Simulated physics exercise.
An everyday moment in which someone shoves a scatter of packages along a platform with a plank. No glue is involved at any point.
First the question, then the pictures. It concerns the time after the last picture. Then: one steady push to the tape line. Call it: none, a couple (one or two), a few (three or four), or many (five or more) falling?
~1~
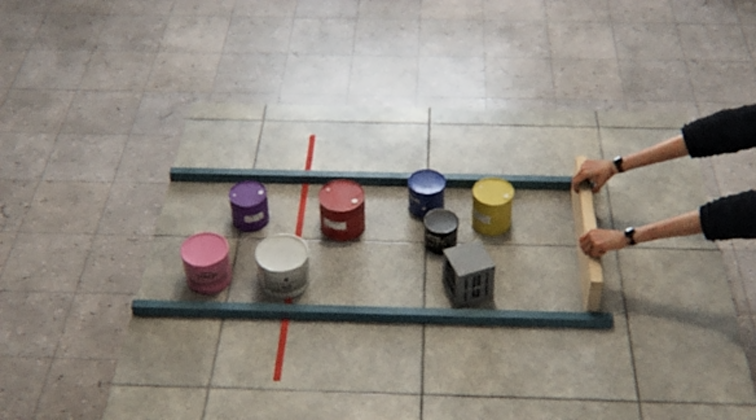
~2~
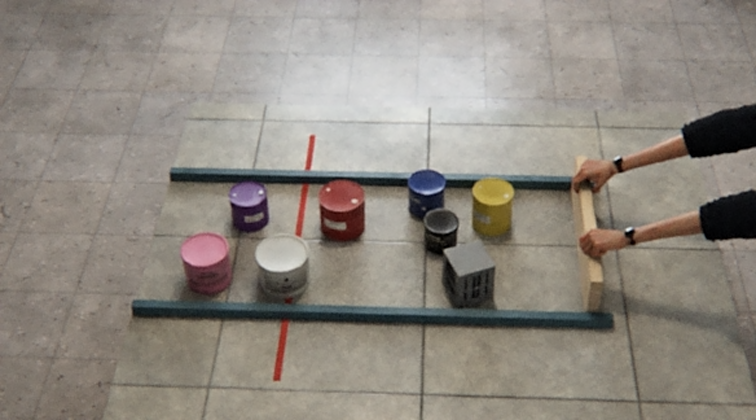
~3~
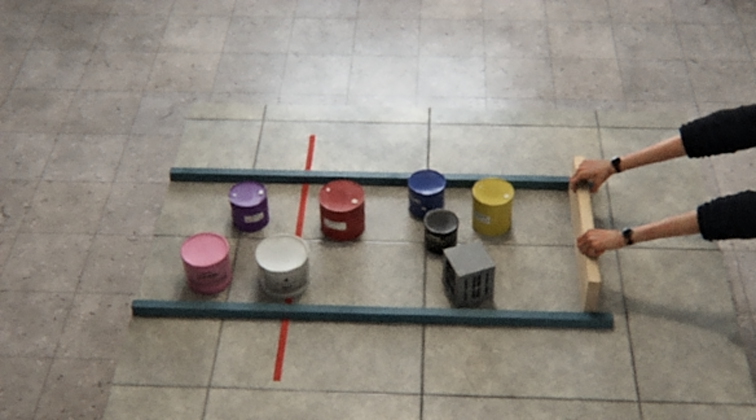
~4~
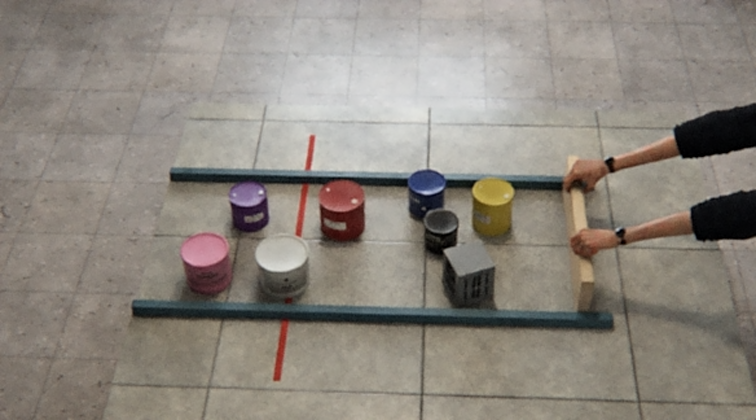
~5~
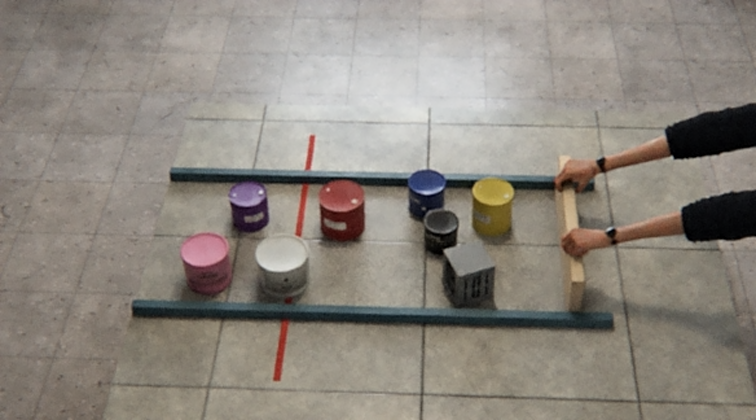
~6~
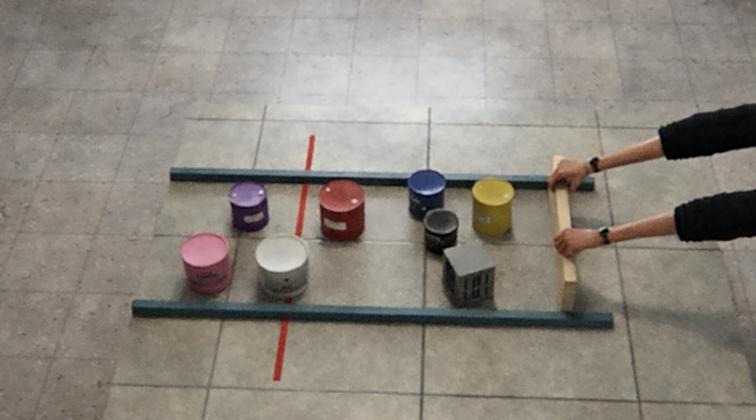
Call: None.
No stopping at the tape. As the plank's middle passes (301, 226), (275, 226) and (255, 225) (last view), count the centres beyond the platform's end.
Place by place: 0, 0 and 1.
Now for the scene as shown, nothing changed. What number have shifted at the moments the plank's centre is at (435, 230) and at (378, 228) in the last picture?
So 4, and at the other place 5.
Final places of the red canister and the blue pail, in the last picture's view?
Looks like one lands around (240, 230), and the other around (285, 184).
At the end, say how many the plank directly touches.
I count 4 of them.
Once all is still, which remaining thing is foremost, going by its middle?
The foremost one is the pink pail.
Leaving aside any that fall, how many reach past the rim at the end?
Count of overhanging things: 0.
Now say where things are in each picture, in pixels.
Pink pail (207, 264); purple canister (249, 206); white pail (283, 267); plank (586, 233); tape (297, 244), in the first frame.
Purple canister (249, 206); grey crate (468, 274), in the second frame.
White pail (283, 267); red canister (342, 211), in the third frame.
Pink pail (207, 264); blue pail (427, 194), in the fourth frame.
Purple canister (249, 206); yellow canister (492, 207), in the fifth frame.
Pink pail (207, 264); purple canister (249, 206); white pail (283, 267); plank (562, 233); tape (297, 244), in the sixth frame.
Soon after, none off yet; pink pail at rest near (207, 264); purple canister at rest near (249, 206); white pail at rest near (283, 267).
At rest, the number that fall off is zero.
